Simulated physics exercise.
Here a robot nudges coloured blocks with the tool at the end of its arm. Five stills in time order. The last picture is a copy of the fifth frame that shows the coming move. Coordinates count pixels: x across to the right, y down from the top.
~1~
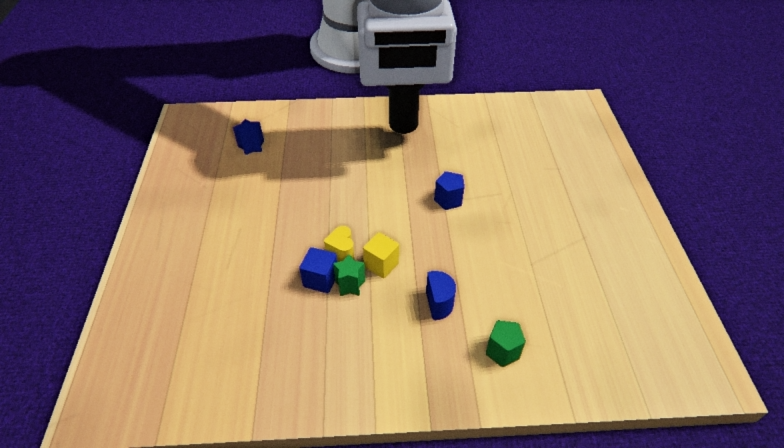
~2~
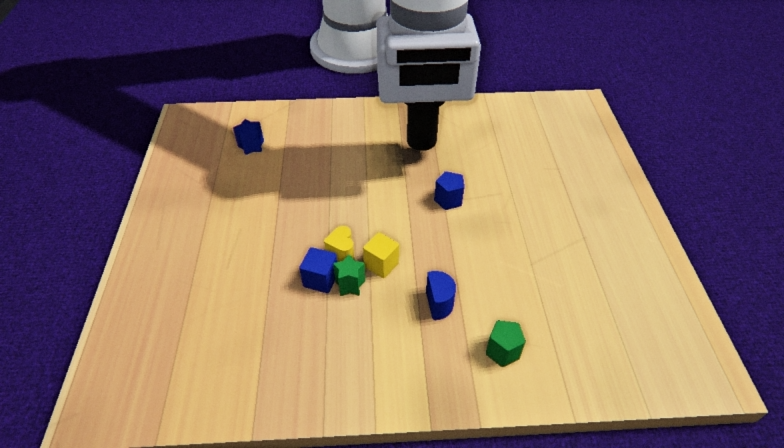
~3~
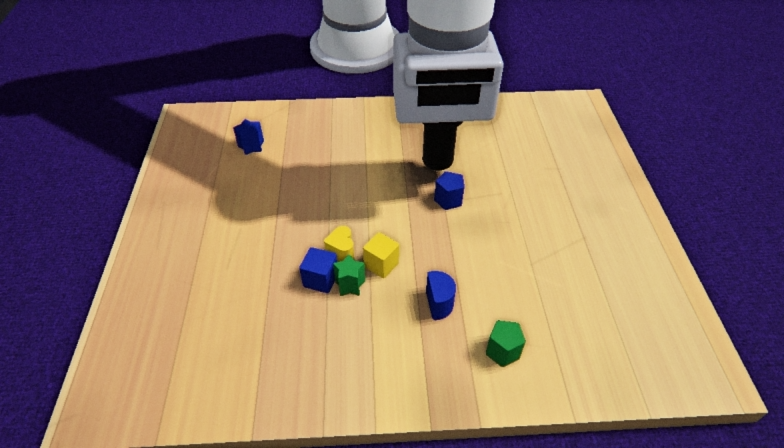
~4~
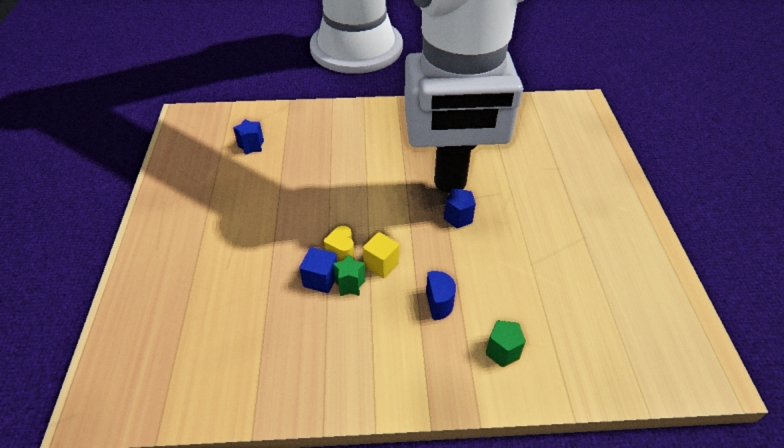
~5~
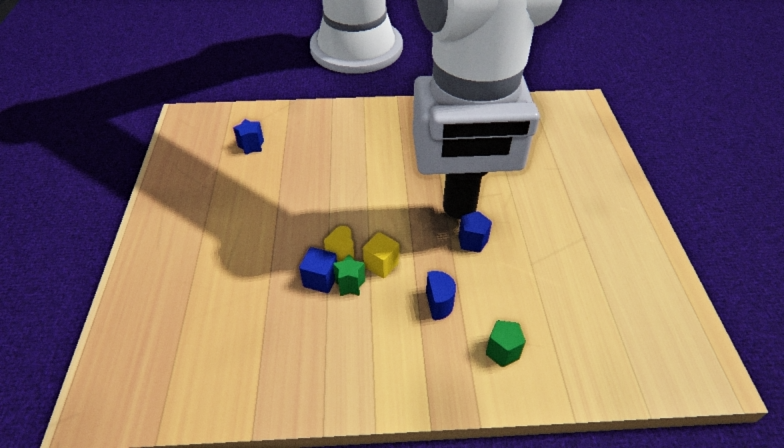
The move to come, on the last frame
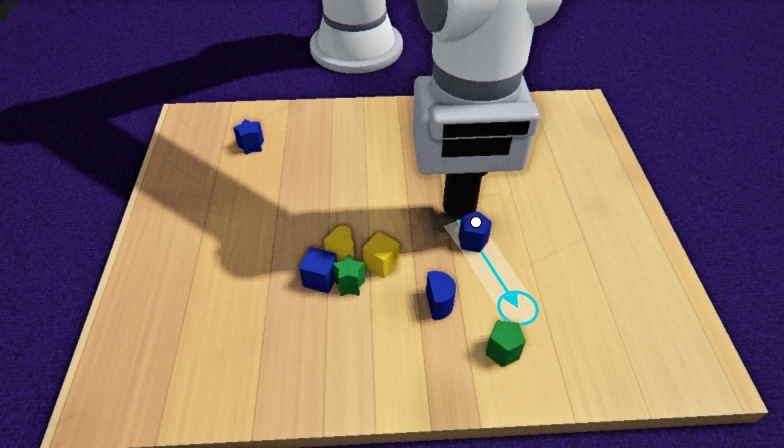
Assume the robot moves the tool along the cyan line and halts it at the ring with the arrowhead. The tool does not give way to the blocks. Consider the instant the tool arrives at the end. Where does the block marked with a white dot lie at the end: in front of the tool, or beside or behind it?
The tool should keep driving it forward.
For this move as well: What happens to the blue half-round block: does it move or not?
Stays put.
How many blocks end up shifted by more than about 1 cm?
This push will displace one block.
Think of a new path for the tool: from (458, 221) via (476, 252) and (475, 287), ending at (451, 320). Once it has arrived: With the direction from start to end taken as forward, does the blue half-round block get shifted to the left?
No, I don't think so.
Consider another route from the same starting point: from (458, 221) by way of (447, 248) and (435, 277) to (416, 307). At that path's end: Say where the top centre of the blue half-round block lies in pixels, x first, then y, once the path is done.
If I read the scene right, the answer is (440, 313).
The line goes from (458, 221) directly to (518, 308); the dot is on the blue five-sided block.
What follows on the original path. One third of the way, tool (480, 235); blue five-sided block (498, 251).
Two thirds of the way, tool (500, 264); blue five-sided block (520, 282).
At the end, tool (521, 296); blue half-round block unmoved; blue five-sided block (546, 316); green five-sided block unmoved.
